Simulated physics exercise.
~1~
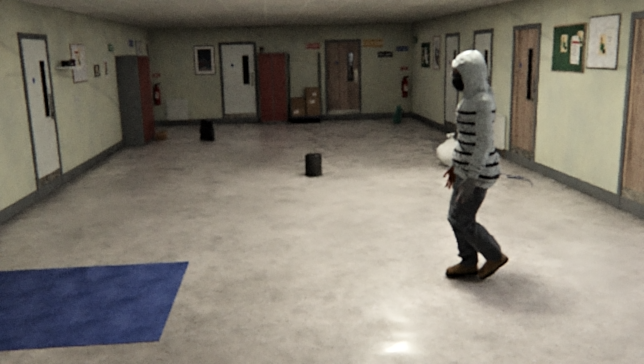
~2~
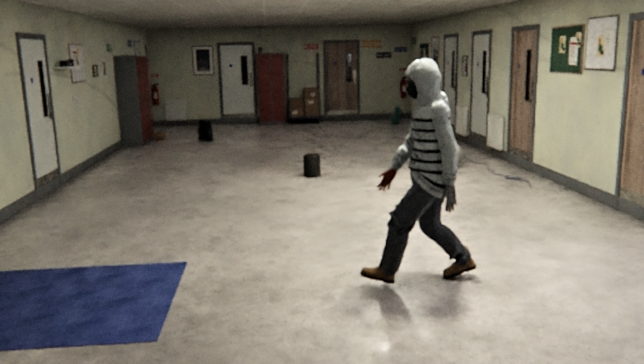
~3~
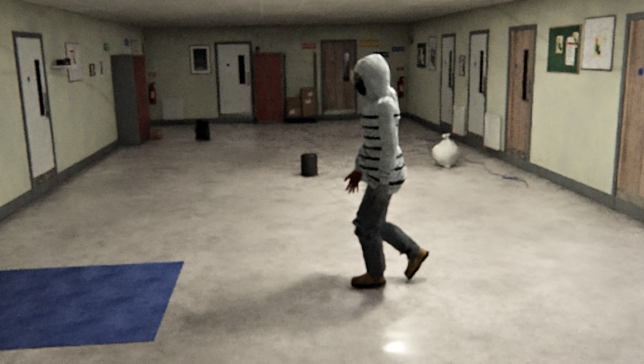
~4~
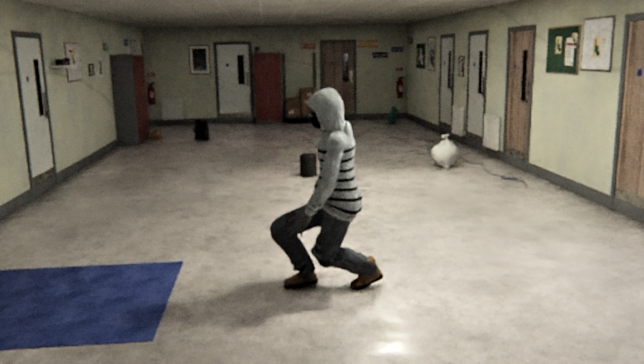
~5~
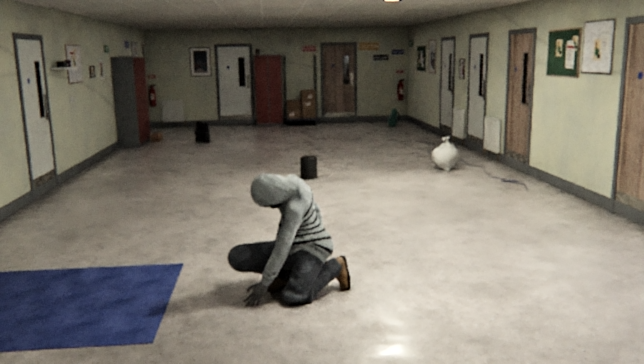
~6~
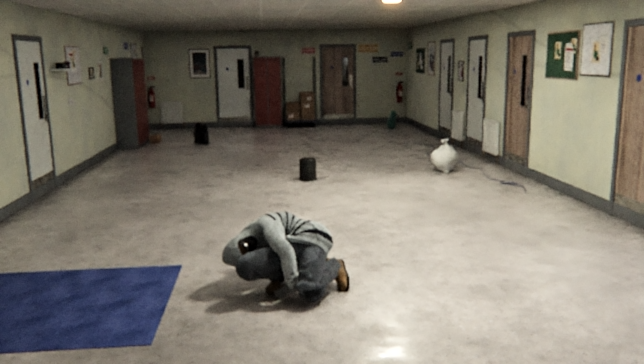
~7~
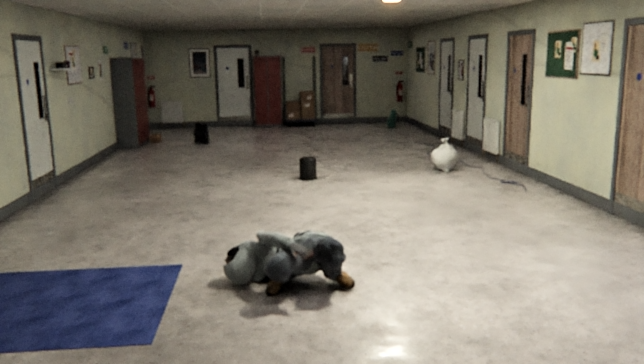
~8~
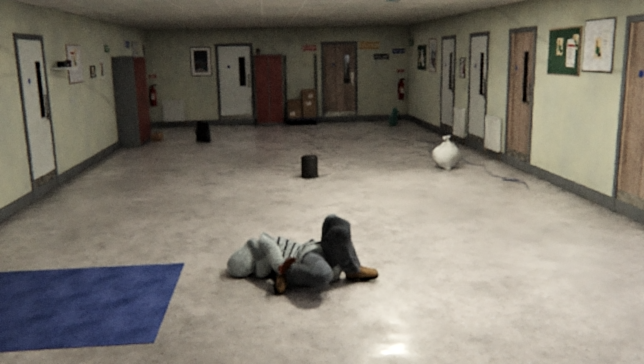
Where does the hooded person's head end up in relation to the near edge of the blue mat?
The head comes to rest on the bare floor, just before the near edge of the blue mat.
A person in a grey striped hoodie walked left across a wide hallway toward a blue mat, then buckled at the knees, folded forward onto the floor and rolled over, ending up lying with knees bent just short of the mat.
